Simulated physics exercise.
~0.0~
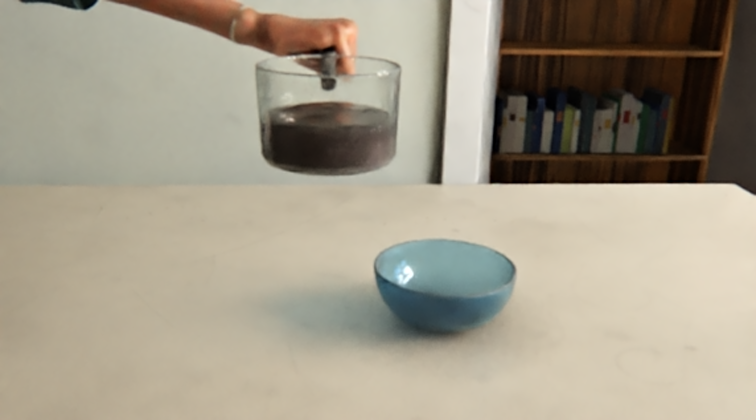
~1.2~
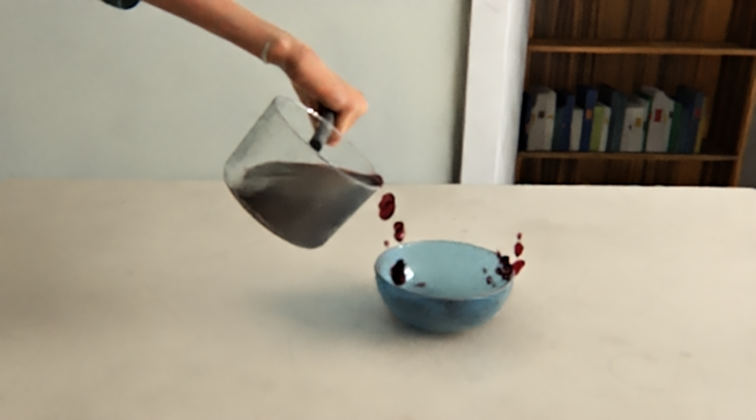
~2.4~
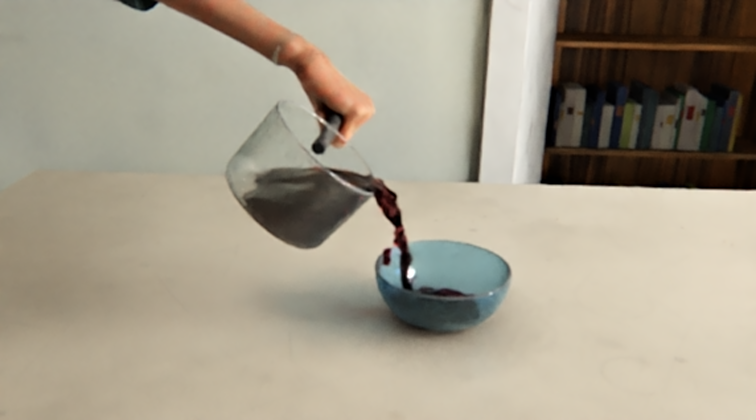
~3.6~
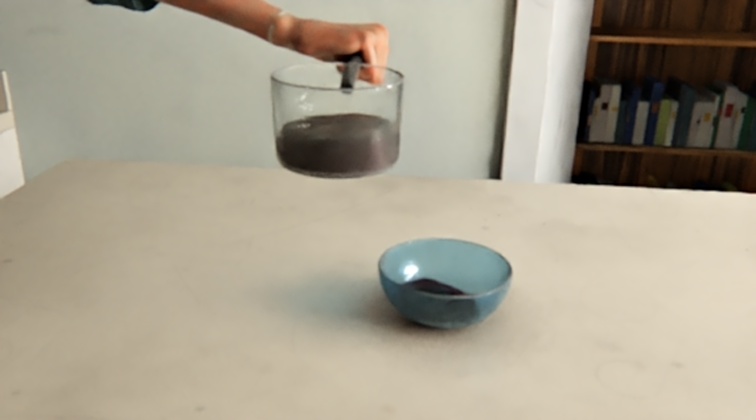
The video shows a hand holding a clear saucepan of dark wine to the left of an empty blue bowl, tipping it twice so that dark red liquid falls into the bowl, then holding it level with wine remaining in both vessels.
